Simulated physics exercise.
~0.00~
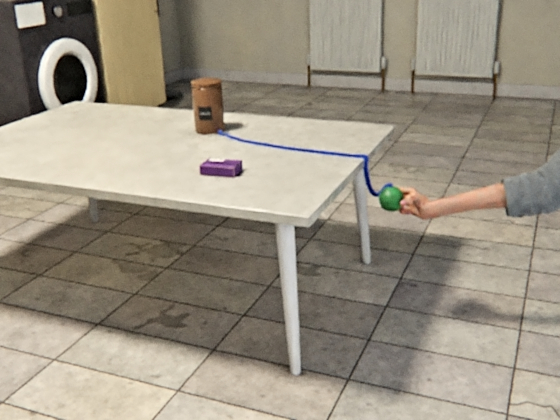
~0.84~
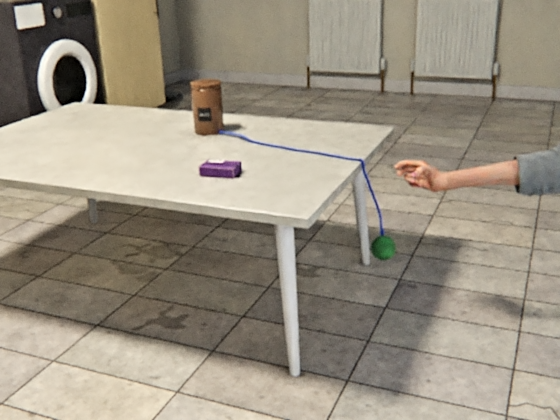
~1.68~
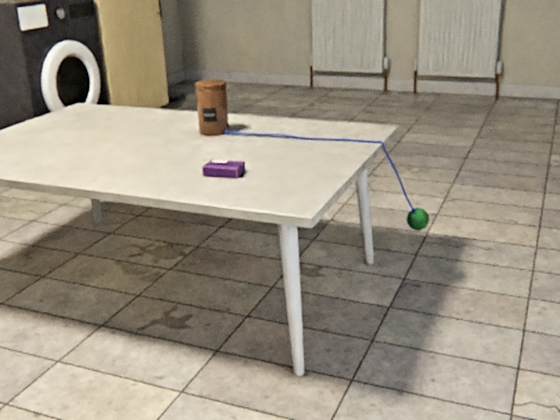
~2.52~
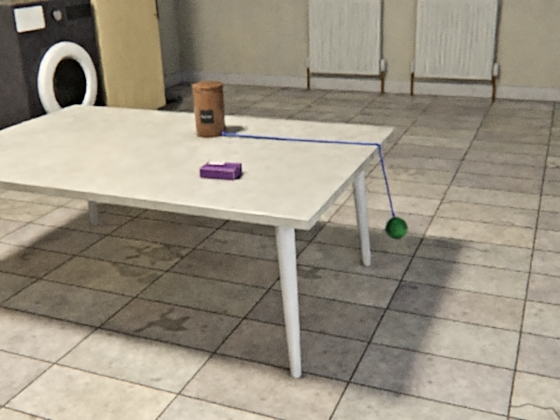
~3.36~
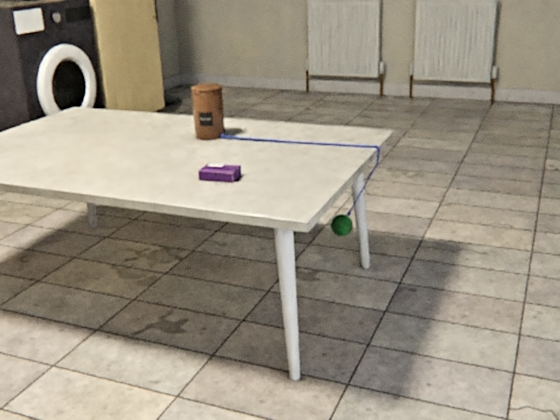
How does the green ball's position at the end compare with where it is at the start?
At the start the green ball is held in the hand just off the right edge of the table. At the end it hangs from the ribbon a little lower and further left, just below the tabletop's edge.
